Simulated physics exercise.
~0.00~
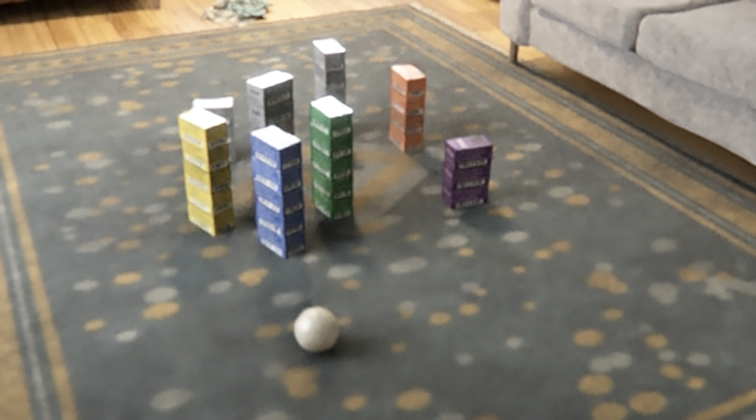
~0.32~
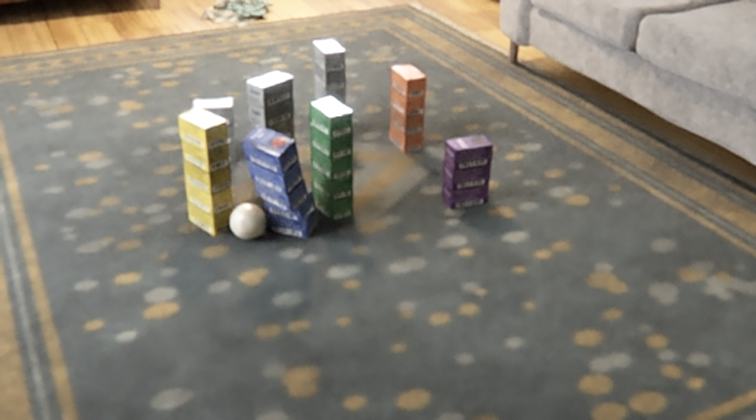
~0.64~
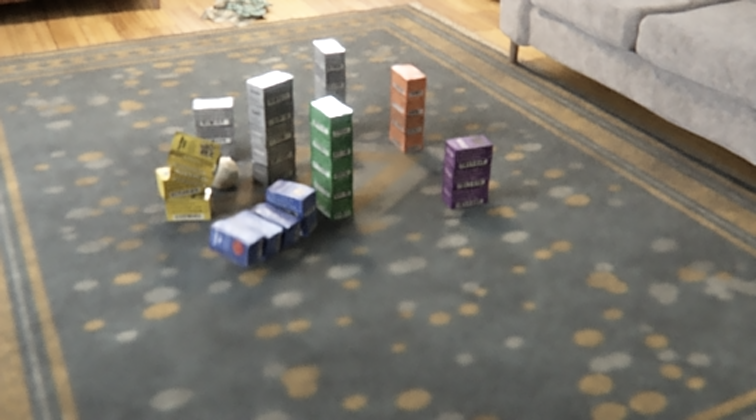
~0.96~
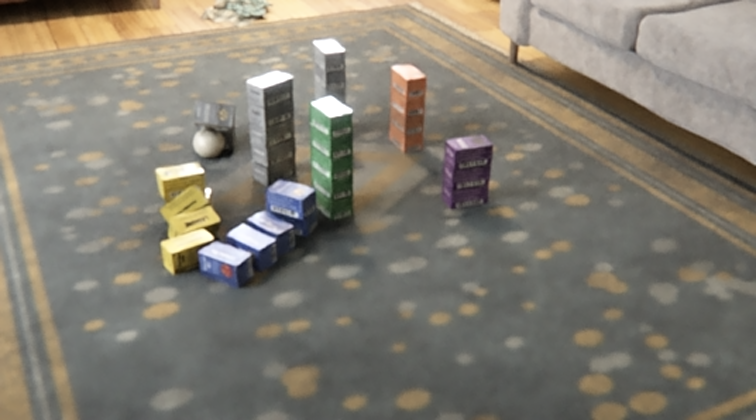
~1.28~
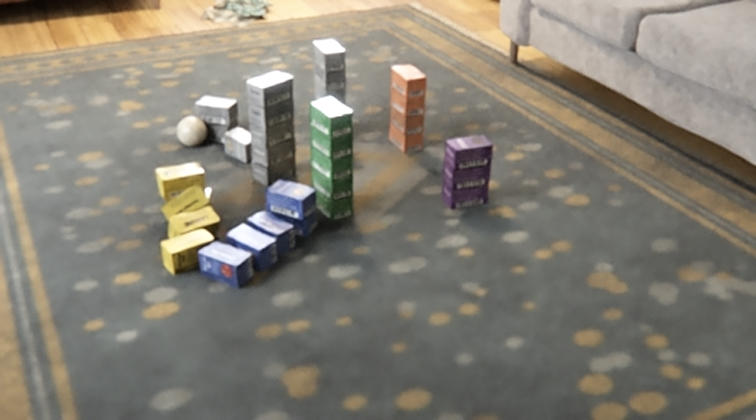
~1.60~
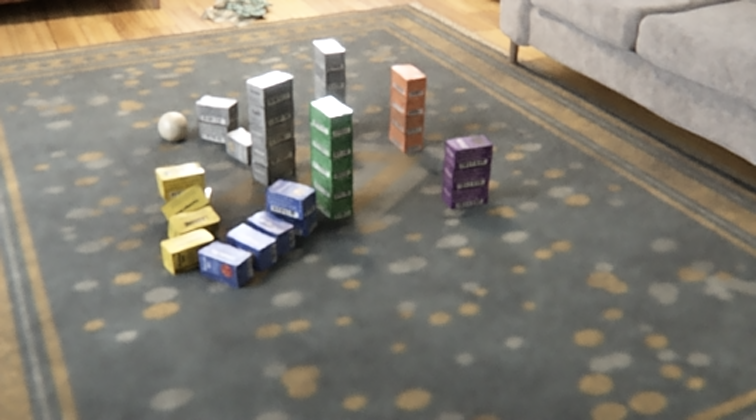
On a patterned rug, a pale ball rolling into towers of small boxes, toppling the blue and yellow stacks, then rolling left.
